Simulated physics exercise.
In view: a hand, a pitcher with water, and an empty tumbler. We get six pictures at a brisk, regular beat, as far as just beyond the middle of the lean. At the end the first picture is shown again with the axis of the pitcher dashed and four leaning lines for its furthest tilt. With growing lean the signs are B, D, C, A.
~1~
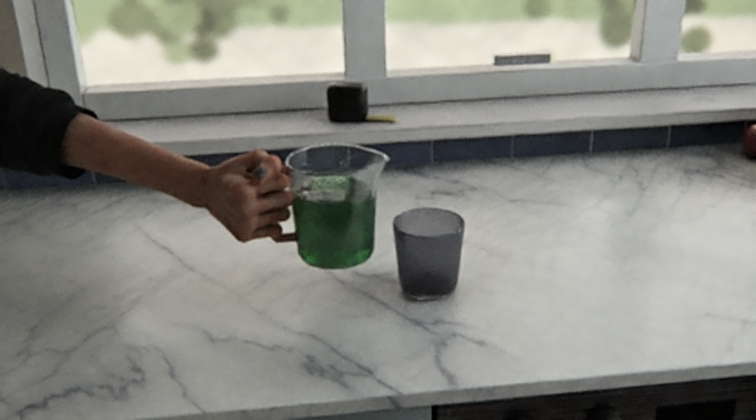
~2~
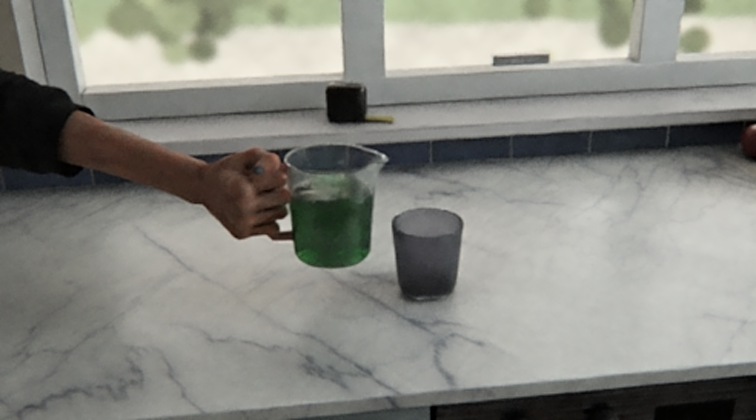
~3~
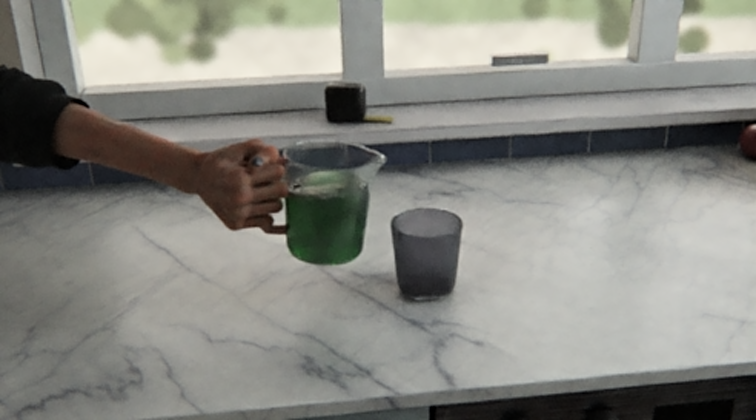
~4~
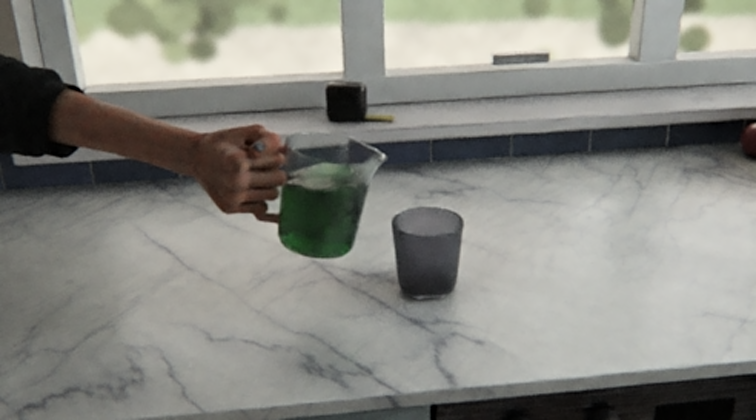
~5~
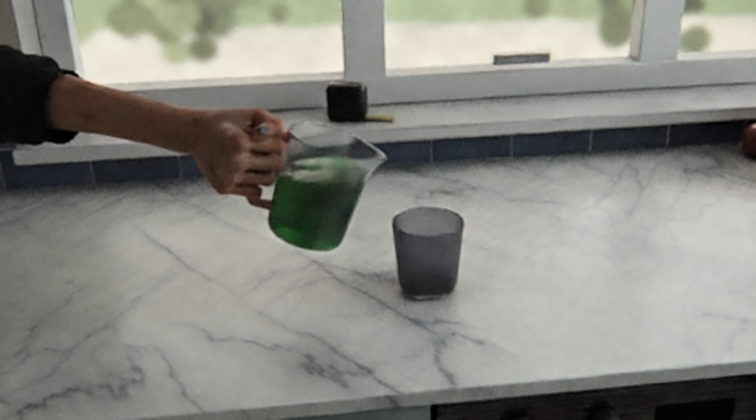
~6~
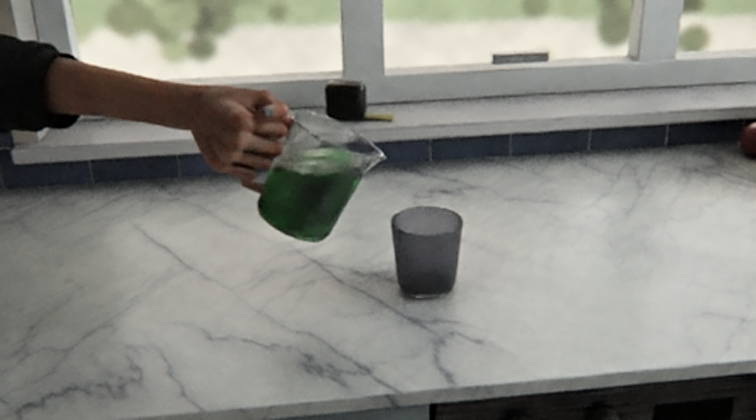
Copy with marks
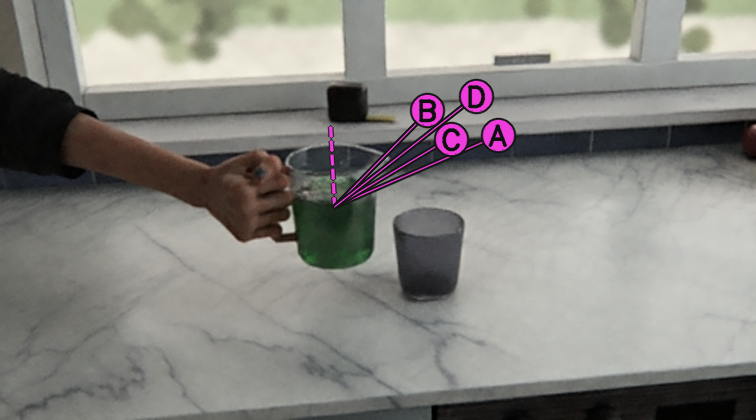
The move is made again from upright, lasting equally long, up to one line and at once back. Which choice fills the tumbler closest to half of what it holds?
The best tilt is C.
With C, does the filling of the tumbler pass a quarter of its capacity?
Yes.
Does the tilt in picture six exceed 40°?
No, it does not.
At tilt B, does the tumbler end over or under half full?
Under half.
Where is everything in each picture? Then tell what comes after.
In the first frame, upright, lip at (387, 158); rim of the tumbler round (429, 221); nothing has left yet.
In the second frame, upright, lip at (386, 158); nothing has left yet.
In the third frame, tipped about 5°, lip at (385, 158); nothing has left yet.
In the fourth frame, tipped about 12°, lip at (385, 157); nothing has left yet.
In the fifth frame, tipped about 19°, lip at (385, 157); nothing has left yet.
In the sixth frame, tipped about 27°, lip at (384, 156); nothing has left yet.
In magenta, A at (483, 142); B at (416, 123); C at (435, 146); D at (462, 106).
If A is chosen, the tumbler ends with about 66 % of what it can hold; 7 % of the water is spilt.
If B is chosen, the tumbler ends with about 13 % of what it can hold.
If C is chosen, the tumbler ends with about 50 % of what it can hold.
If D is chosen, the tumbler ends with about 27 % of what it can hold.
